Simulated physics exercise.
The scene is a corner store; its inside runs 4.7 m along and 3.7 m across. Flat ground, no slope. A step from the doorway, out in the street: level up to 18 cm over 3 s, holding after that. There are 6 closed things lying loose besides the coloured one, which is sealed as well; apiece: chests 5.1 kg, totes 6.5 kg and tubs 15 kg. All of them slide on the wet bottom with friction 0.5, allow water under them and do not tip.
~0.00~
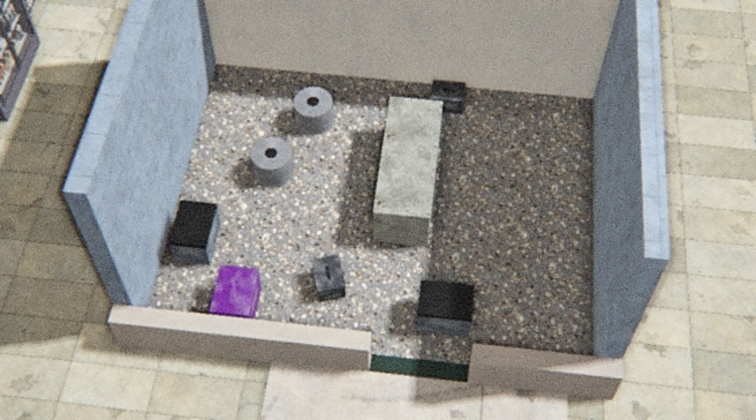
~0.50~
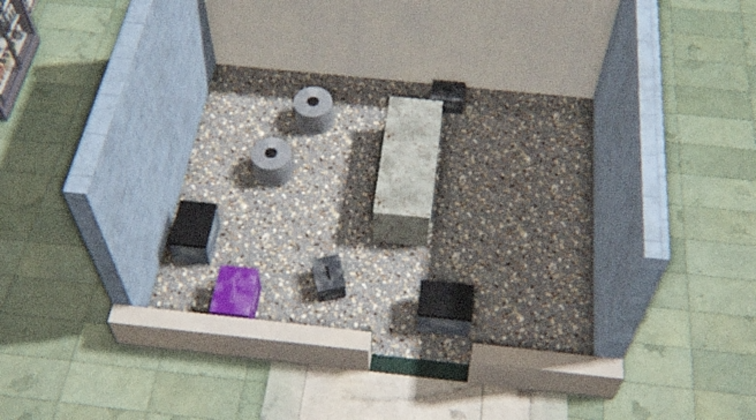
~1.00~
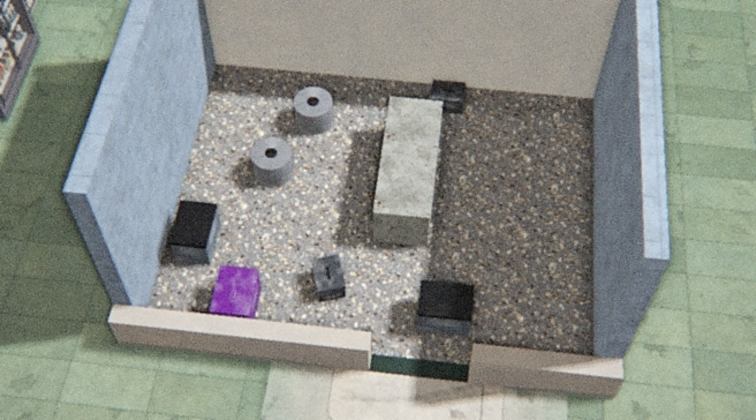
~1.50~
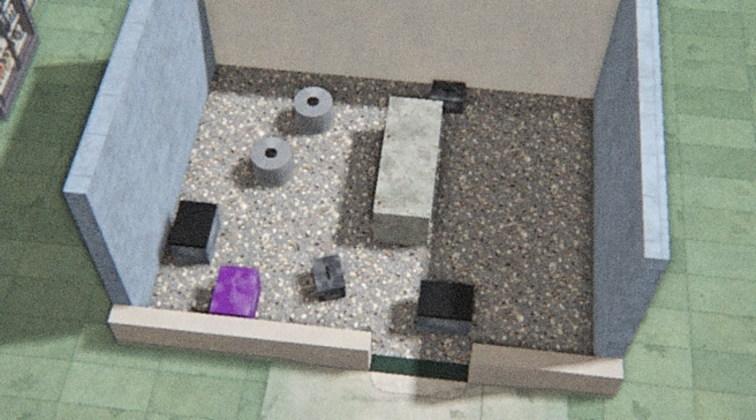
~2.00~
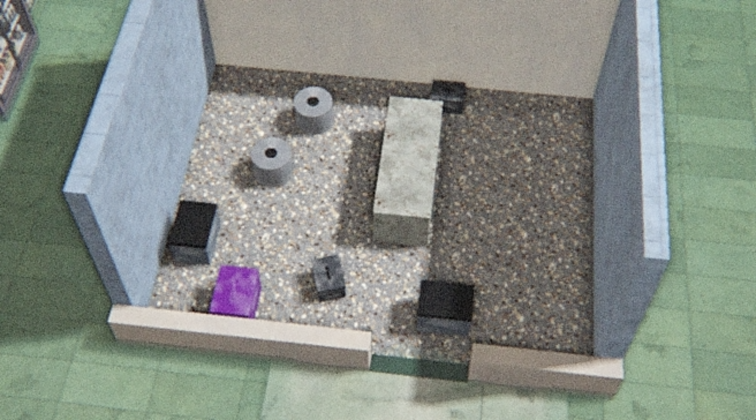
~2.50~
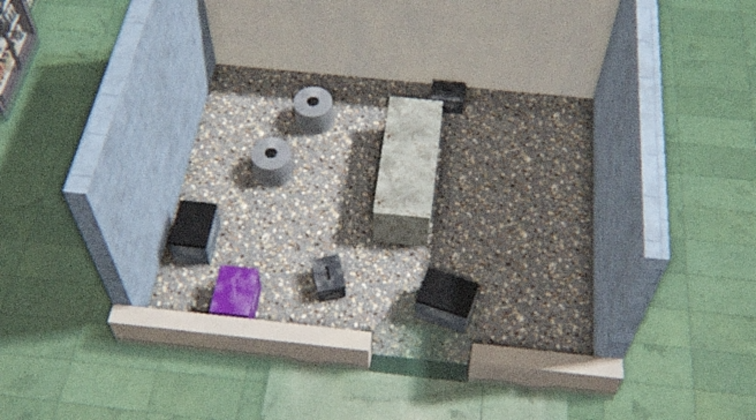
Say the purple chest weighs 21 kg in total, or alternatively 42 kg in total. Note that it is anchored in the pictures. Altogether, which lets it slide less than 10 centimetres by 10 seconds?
My guess is the lighter amount suffices.
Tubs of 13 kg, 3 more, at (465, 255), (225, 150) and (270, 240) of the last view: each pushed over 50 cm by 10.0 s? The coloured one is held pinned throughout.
Answer by position: Outside the range; inside the range; inside the range.
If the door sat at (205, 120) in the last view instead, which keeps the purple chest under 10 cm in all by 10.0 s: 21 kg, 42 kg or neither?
Lab note: Lower mass sufficient.
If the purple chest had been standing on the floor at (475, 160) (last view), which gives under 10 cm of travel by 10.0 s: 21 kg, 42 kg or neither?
Either load holds.
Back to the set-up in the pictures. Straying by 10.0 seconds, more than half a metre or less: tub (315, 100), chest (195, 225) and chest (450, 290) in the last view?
Not exceeded, Exceeded, Exceeded, in that order.
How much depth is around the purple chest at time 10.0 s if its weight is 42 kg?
4 cm, roughly.
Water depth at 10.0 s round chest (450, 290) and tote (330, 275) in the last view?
Roughly 7 and 4 cm.
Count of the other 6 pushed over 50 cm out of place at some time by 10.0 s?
Result: 3.
After 3.5 s the purple chest would be 0 cm from its start with 21 kg and 0 cm from its start with 42 kg; 0 cm of water round it then.
After 4.5 s the purple chest would be 0 cm from its start with 21 kg and 0 cm from its start with 42 kg; 0 cm of water round it then.
After 7.0 s the purple chest would be 0 cm from its start with 21 kg and 0 cm from its start with 42 kg; 1 cm of water round it then.
After 10.0 s the purple chest would be 0 cm from its start with 21 kg and 0 cm from its start with 42 kg; 4 cm of water round it then.
